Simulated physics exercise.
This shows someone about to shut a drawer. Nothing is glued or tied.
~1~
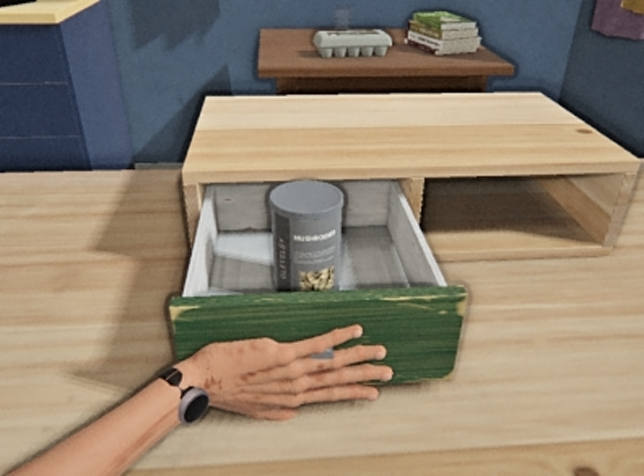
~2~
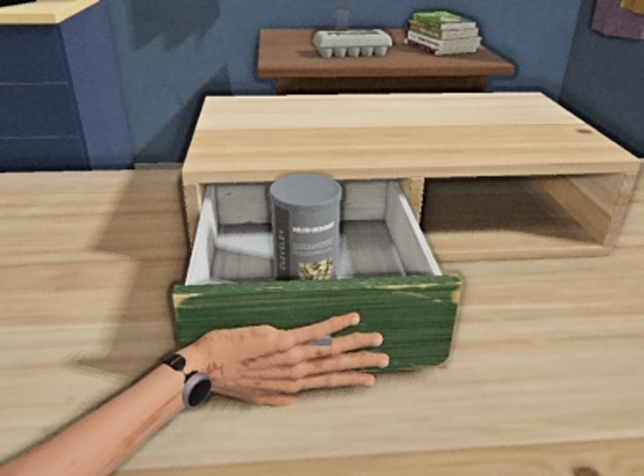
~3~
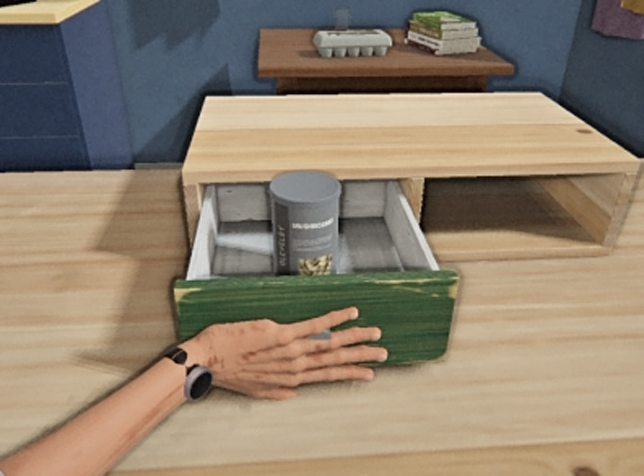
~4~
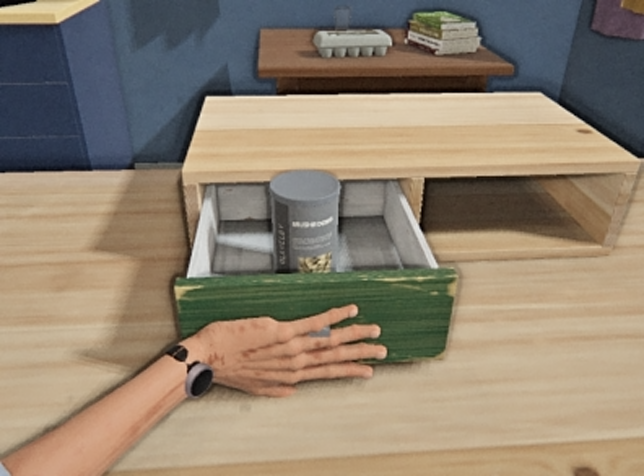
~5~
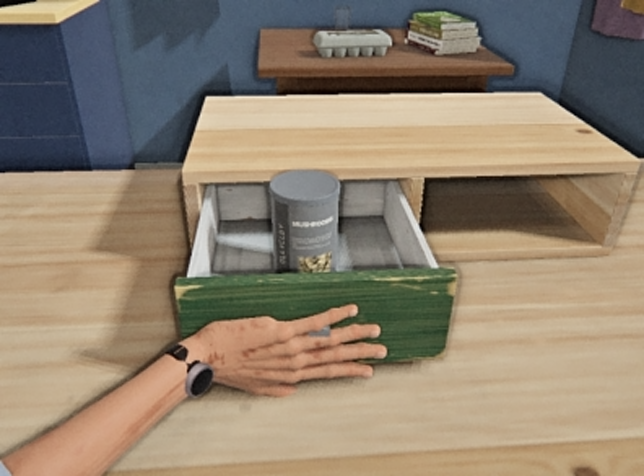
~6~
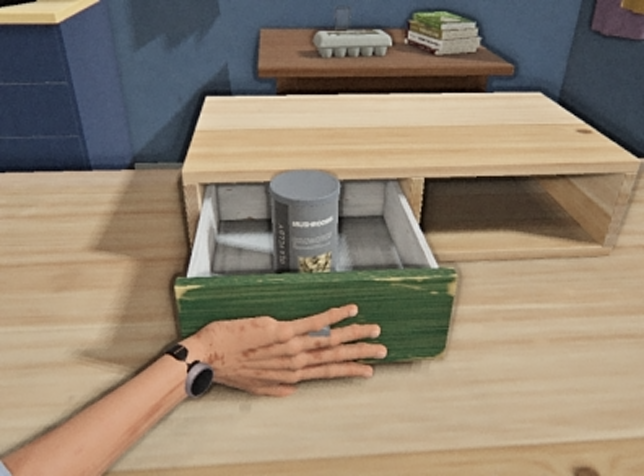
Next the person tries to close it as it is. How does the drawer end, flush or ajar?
The drawer will not close.
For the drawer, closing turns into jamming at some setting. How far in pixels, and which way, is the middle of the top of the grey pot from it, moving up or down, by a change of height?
Roughly 20 pixels down.
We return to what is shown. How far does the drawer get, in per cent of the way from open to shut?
Some 45 per cent of the way.
Then, 0.36 s past the last view, drawer starting in.
Finally, the drawer jams.
